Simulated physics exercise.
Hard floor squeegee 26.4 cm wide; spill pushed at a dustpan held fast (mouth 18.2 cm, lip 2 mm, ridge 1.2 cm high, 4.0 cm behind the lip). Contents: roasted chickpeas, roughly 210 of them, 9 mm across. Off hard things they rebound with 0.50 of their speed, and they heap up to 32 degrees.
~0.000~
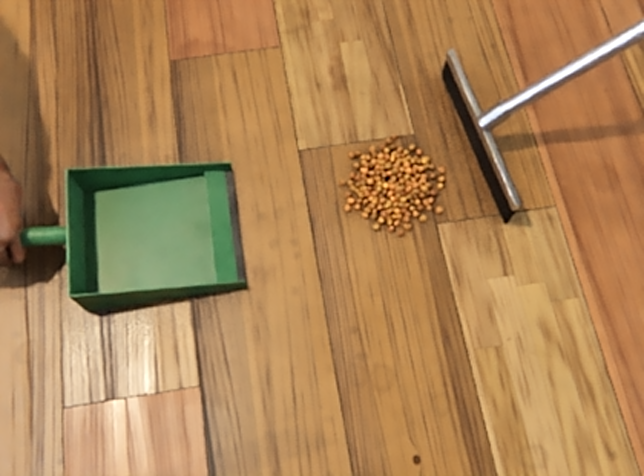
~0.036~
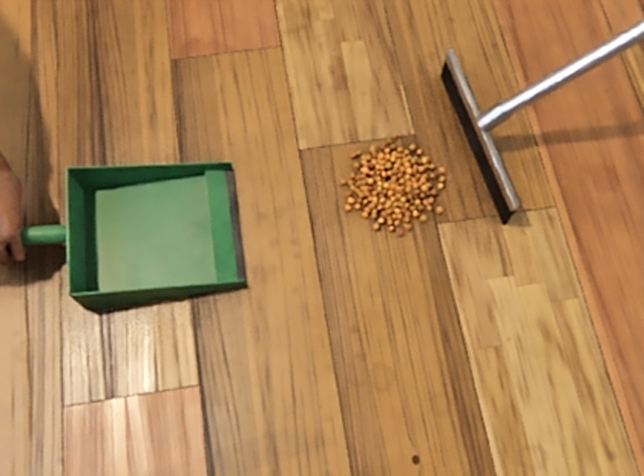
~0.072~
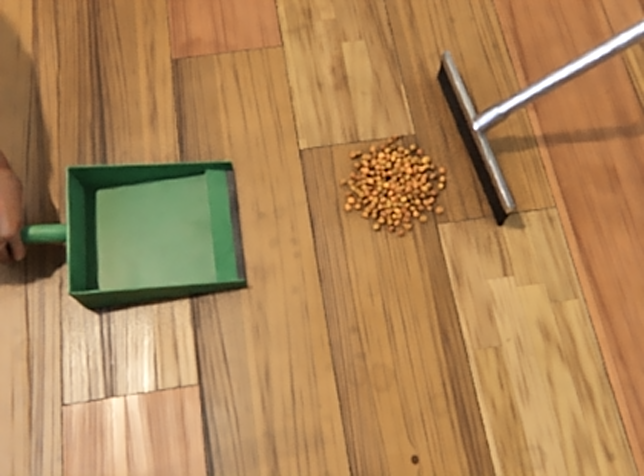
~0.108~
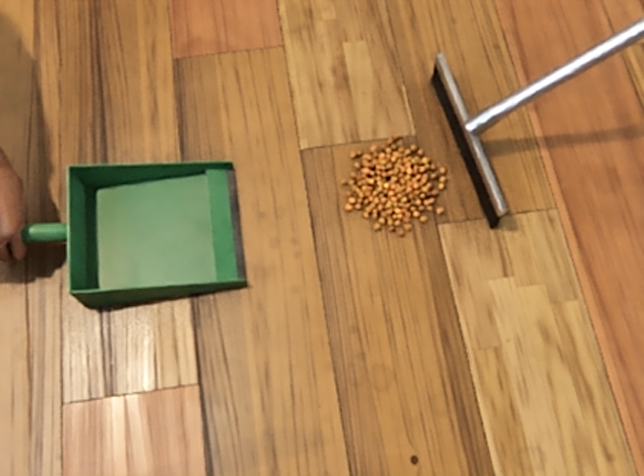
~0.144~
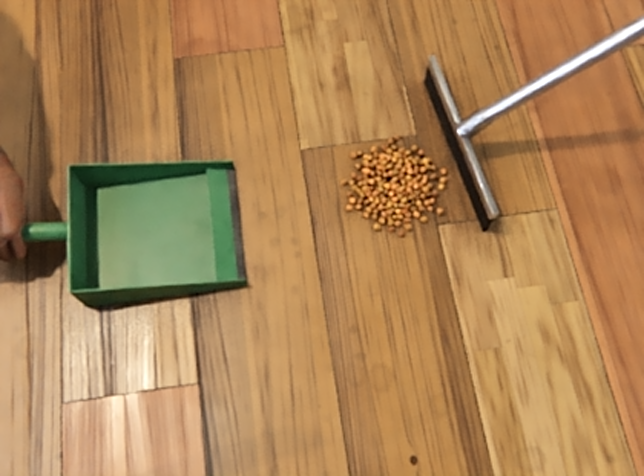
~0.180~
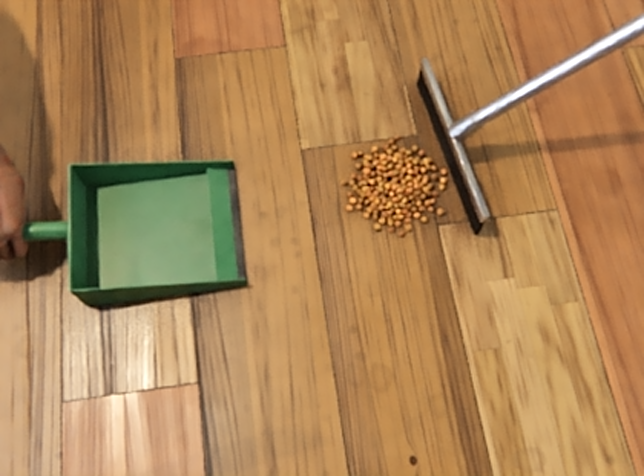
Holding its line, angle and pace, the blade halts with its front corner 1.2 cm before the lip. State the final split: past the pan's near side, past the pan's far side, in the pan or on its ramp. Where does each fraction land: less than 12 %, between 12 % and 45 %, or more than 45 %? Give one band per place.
One by one: Past the pan's near side: A minor share; past the pan's far side: A minor share; in the pan or on its ramp: An intermediate share.
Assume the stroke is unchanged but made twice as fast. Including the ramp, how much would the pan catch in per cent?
I'd guess it lands at about 35 per cent.
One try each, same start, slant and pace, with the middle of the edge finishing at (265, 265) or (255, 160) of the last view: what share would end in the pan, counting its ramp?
Some 35 and 20 per cent.
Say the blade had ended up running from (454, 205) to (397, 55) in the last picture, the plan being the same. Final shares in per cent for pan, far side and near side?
Pan 10, far 30, near 0.
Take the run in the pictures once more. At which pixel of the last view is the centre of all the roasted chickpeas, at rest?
Near (243, 226).
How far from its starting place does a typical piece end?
It comes to some 24 cm.
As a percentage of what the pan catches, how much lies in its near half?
Roughly 50 percent.
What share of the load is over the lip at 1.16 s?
I'd say some 35 per cent.
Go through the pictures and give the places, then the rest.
Blade from (515, 206) to (450, 56), moved 0.0 cm, 0 of the pieces shifted so far; middle of the pieces at (390, 183); pan at (149, 240), in the first picture.
Blade from (514, 207) to (449, 57), moved 0.2 cm, 0 of the pieces shifted so far; middle of the pieces at (390, 183), in the second picture.
Blade from (509, 209) to (445, 58), moved 1.0 cm, 0 of the pieces shifted so far; middle of the pieces at (391, 183), in the third picture.
Blade from (501, 211) to (439, 60), moved 2.1 cm, 0 of the pieces shifted so far; middle of the pieces at (391, 184), in the fourth picture.
Blade from (493, 215) to (431, 63), moved 3.5 cm, 0 of the pieces shifted so far; middle of the pieces at (391, 184), in the fifth picture.
Blade from (484, 217) to (424, 65), moved 4.8 cm, 0 of the pieces shifted so far; middle of the pieces at (392, 184); pan at (150, 236). Its pace works out near 0.37 m/s, heading 8 degrees towards the viewer's side, in the sixth picture.
After 0.55 s, middle of the blade 18 cm from the lip; 0 % over the lip, far side 5 %, near side 0 %.
Then, at 0.80 s, middle of the blade 9 cm from the lip; 0 % over the lip, far side 5 %, near side 5 %.
After 1.16 s, middle of the blade 3 cm from the lip; 35 % over the lip, far side 5 %, near side 5 %.
By 1.7 s all is still; near side 5 %, far side 5 %, pan 35 %, in front of the lip or behind the blade 50 %.
